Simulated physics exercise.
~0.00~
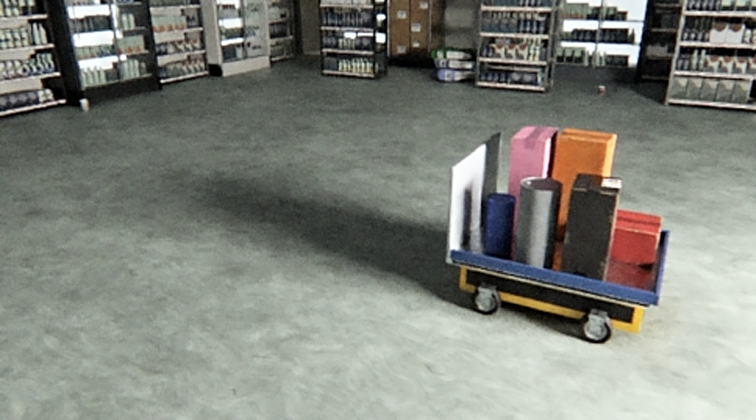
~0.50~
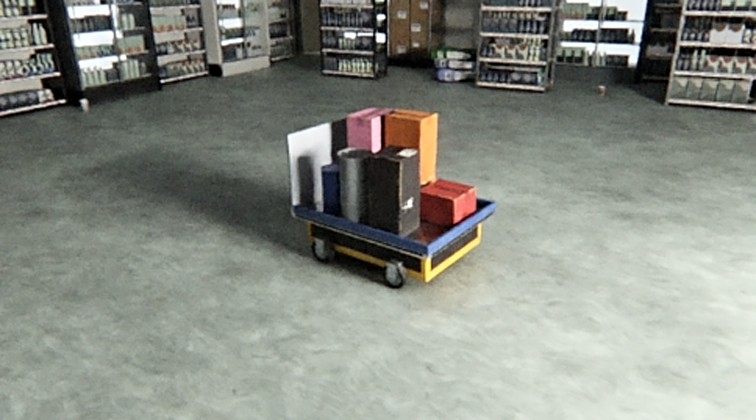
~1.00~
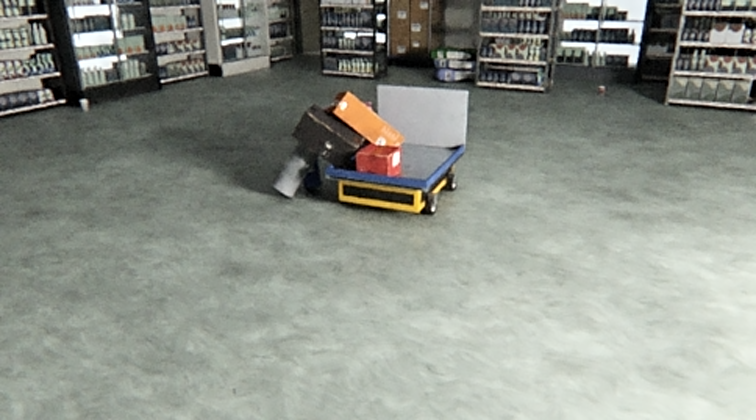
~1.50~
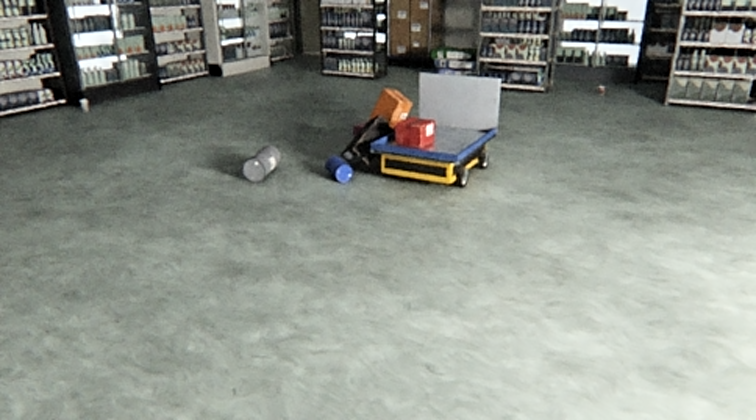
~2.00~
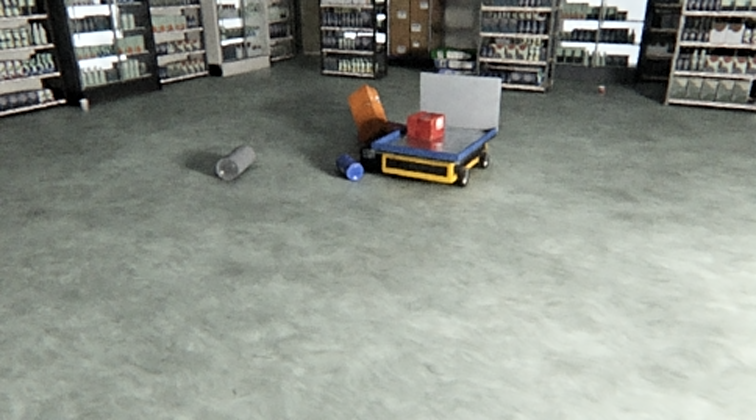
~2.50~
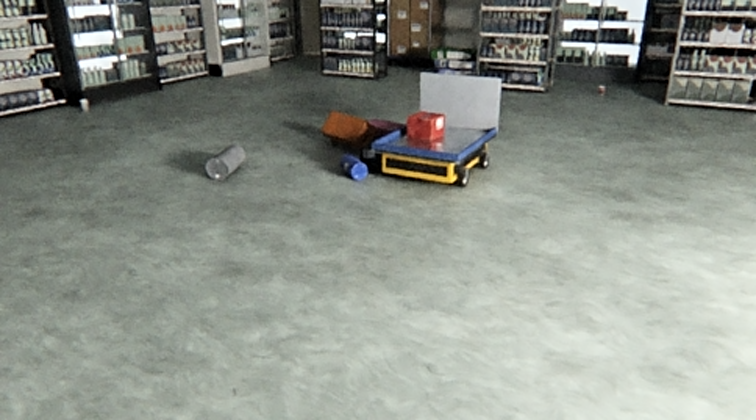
In a store, a moving cart turns and stops, spilling all but a red box.
